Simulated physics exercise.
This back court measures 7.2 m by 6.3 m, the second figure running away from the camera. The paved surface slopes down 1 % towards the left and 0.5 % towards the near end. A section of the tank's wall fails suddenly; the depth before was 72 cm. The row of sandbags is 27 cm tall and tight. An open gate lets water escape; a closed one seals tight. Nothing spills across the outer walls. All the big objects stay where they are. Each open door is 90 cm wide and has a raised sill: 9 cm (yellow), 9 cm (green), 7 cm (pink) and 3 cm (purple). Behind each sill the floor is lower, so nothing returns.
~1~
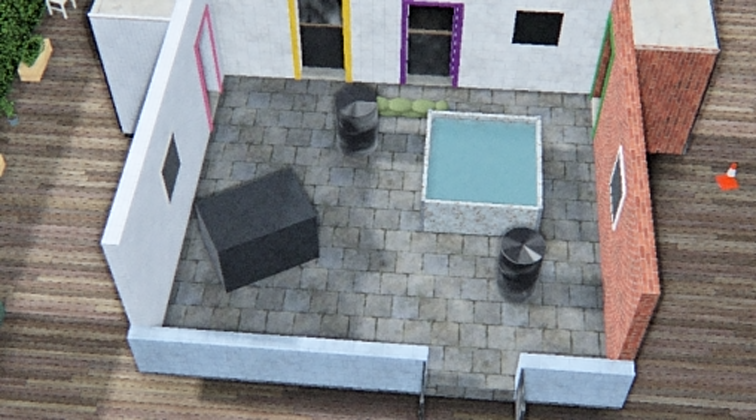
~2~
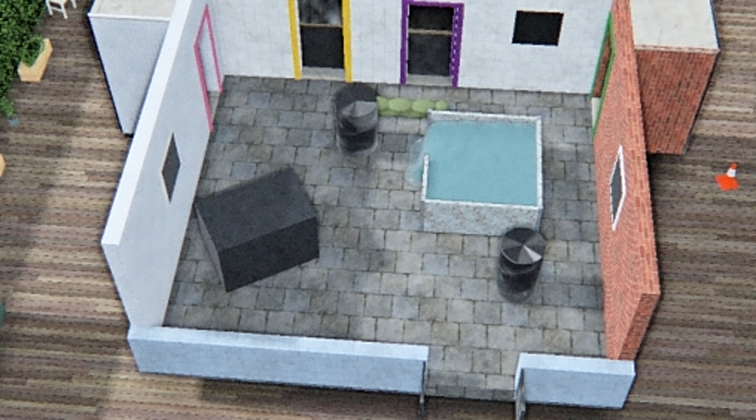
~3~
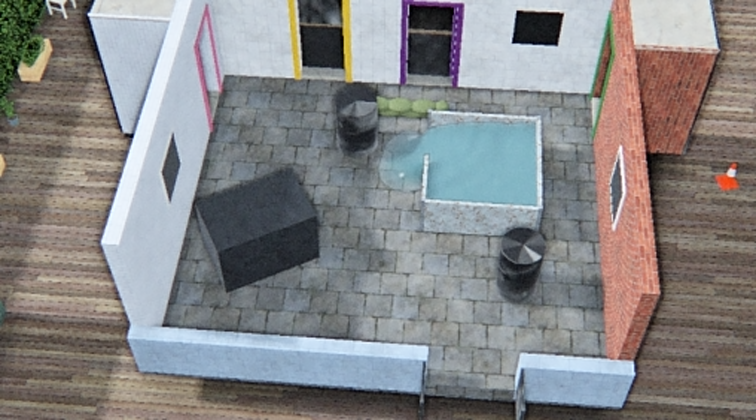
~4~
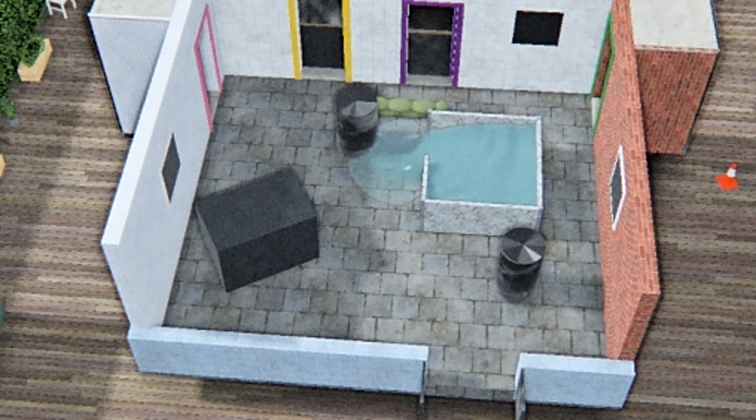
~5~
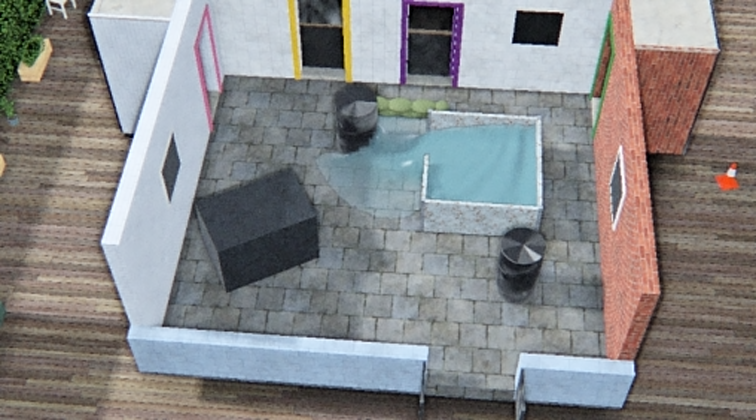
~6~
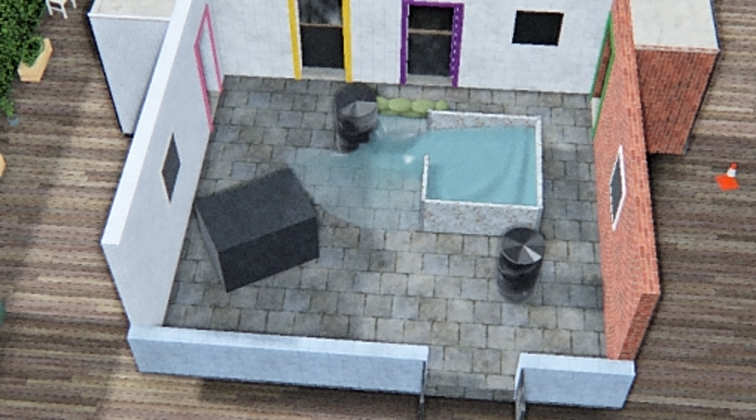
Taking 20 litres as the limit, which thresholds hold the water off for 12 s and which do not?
Door by door: At the yellow door it stays under the limit; at the green door it stays under the limit; at the pink door it exceeds the limit; at the purple door it goes over the limit.
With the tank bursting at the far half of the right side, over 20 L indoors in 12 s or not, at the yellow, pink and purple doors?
Against that limit: Yellow not over, pink past it, purple above.
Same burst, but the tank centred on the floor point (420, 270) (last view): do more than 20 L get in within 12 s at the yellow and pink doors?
Then: Yellow over, pink past it.
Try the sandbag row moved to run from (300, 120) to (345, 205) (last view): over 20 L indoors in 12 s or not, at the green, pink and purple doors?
Against that limit: Green not over, pink past it, purple above.
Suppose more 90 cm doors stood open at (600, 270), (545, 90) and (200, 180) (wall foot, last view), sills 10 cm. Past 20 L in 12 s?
In that order: Below, under, past it.
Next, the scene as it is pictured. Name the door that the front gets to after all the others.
Last comes the green one.
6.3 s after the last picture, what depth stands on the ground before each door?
Depths in cm: Yellow 7, green 8, pink 11, purple 3.
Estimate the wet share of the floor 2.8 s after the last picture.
About 60 per cent.
Then, 0.7 s after the last picture water covers 25 % of the floor and is deepest (52 cm) near (381, 152); yellow door not reached, green door not reached, pink door not reached, purple door not reached.
Then, 1.5 s after the last picture water covers 40 % of the floor and is deepest (40 cm) near (381, 152); yellow door 7 cm at the sill, 0 L in, green door not reached, pink door 14 cm at the sill, 0 L in, purple door 6 cm at the sill, 2 L in.
Then, 2.8 s after the last picture water covers 60 % of the floor and is deepest (30 cm) near (381, 152); yellow door 2 cm at the sill, 0 L in, green door 9 cm at the sill, 0 L in, pink door 17 cm at the sill, 38 L in, purple door 3 cm at the sill, 7 L in.
Then, 6.3 s after the last picture water covers 80 % of the floor and is deepest (16 cm) near (381, 152); yellow door 7 cm at the sill, 0 L in, green door 8 cm at the sill, 5 L in, pink door 11 cm at the sill, 116 L in, purple door 3 cm at the sill, 8 L in.
Then, 11.3 s after the last picture water covers 95 % of the floor and is deepest (10 cm) near (210, 135); yellow door 8 cm at the sill, 0 L in, green door 3 cm at the sill, 6 L in, pink door 10 cm at the sill, 152 L in, purple door 5 cm at the sill, 38 L in.
